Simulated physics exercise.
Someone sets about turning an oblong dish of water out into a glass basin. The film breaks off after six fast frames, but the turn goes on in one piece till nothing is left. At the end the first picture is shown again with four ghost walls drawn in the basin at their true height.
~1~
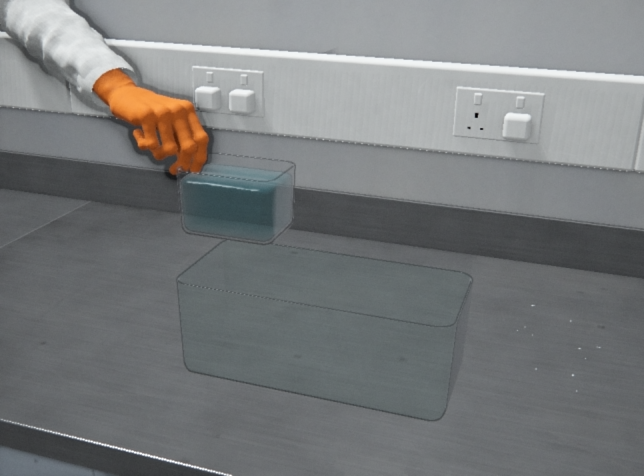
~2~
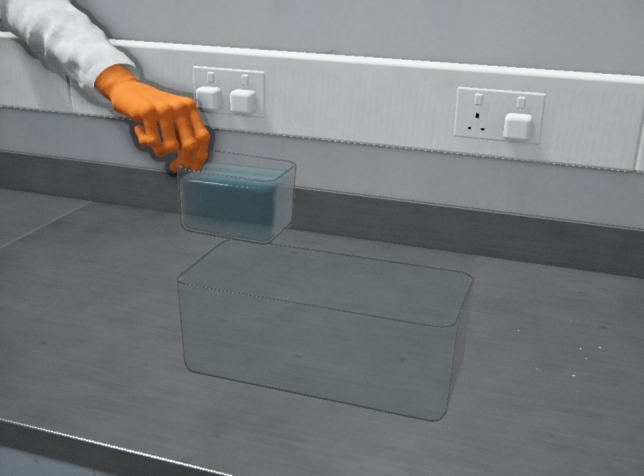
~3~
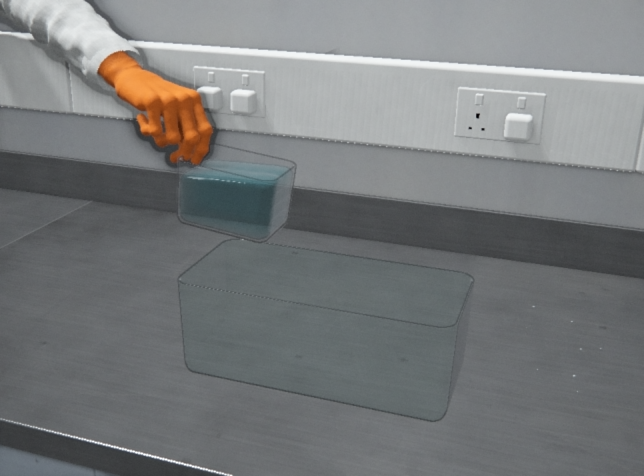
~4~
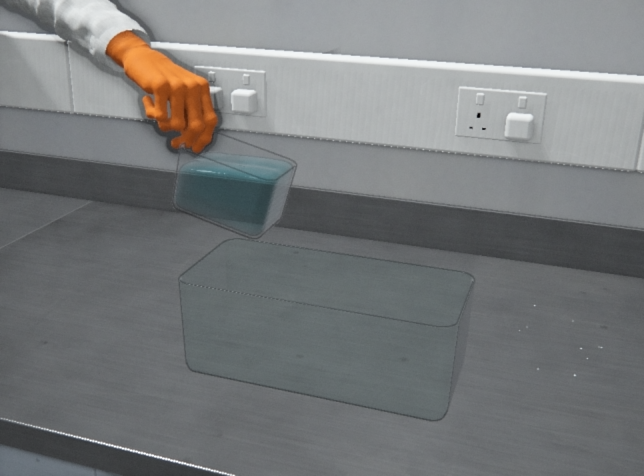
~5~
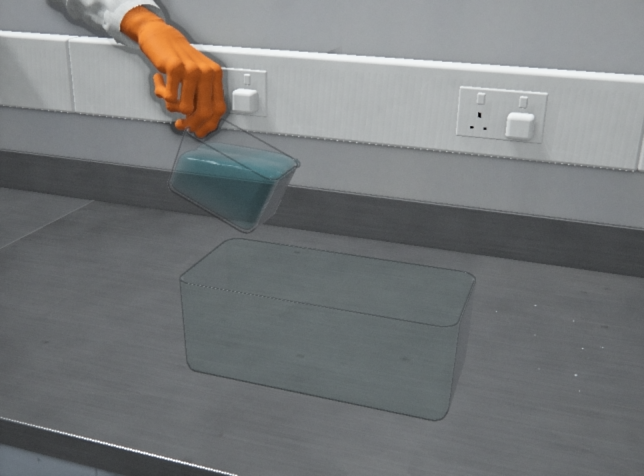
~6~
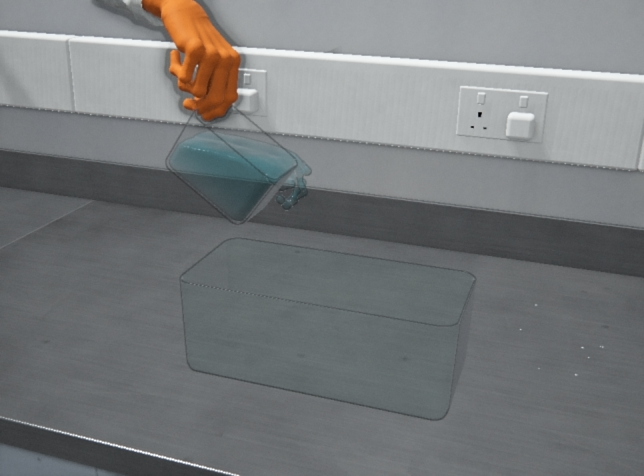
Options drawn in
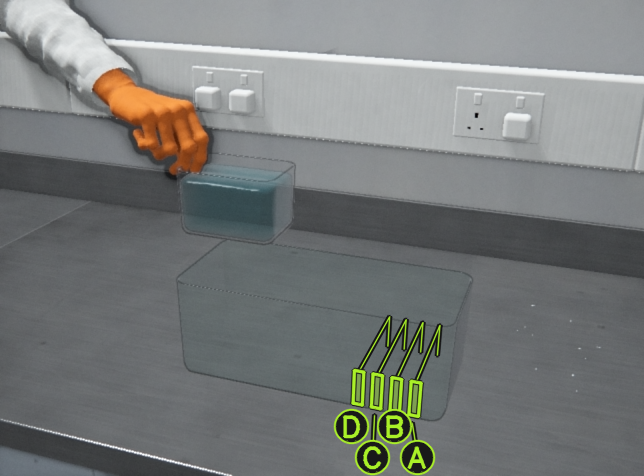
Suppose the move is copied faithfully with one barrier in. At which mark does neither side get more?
Slot D does it best.
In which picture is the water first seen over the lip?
Picture 5.
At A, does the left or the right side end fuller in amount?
More ends on the left.
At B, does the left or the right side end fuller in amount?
The left one.
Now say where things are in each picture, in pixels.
The first picture shows upright, lip at (284, 171); basin from (186, 366) to (446, 419); nothing has left yet.
The second picture shows upright, lip at (284, 171); nothing has left yet.
The third picture shows tipped about 6°, lip at (285, 171); nothing has left yet.
The fourth picture shows tipped about 14°, lip at (286, 171); nothing has left yet.
The fifth picture shows tipped about 23°, lip at (286, 171); water is over the lip, down to (290, 173).
The sixth picture shows tipped about 35°, lip at (287, 170); water is over the lip, down to (290, 202).
On the marked copy, A at (412, 423); B at (393, 419); C at (374, 415); D at (356, 411).
With A, about 90 % ends left of the wall and 8 % right of it.
With B, about 94 % ends left of the wall and 5 % right of it.
With C, about 87 % ends left of the wall and 12 % right of it.
With D, about 52 % ends left of the wall and 47 % right of it.
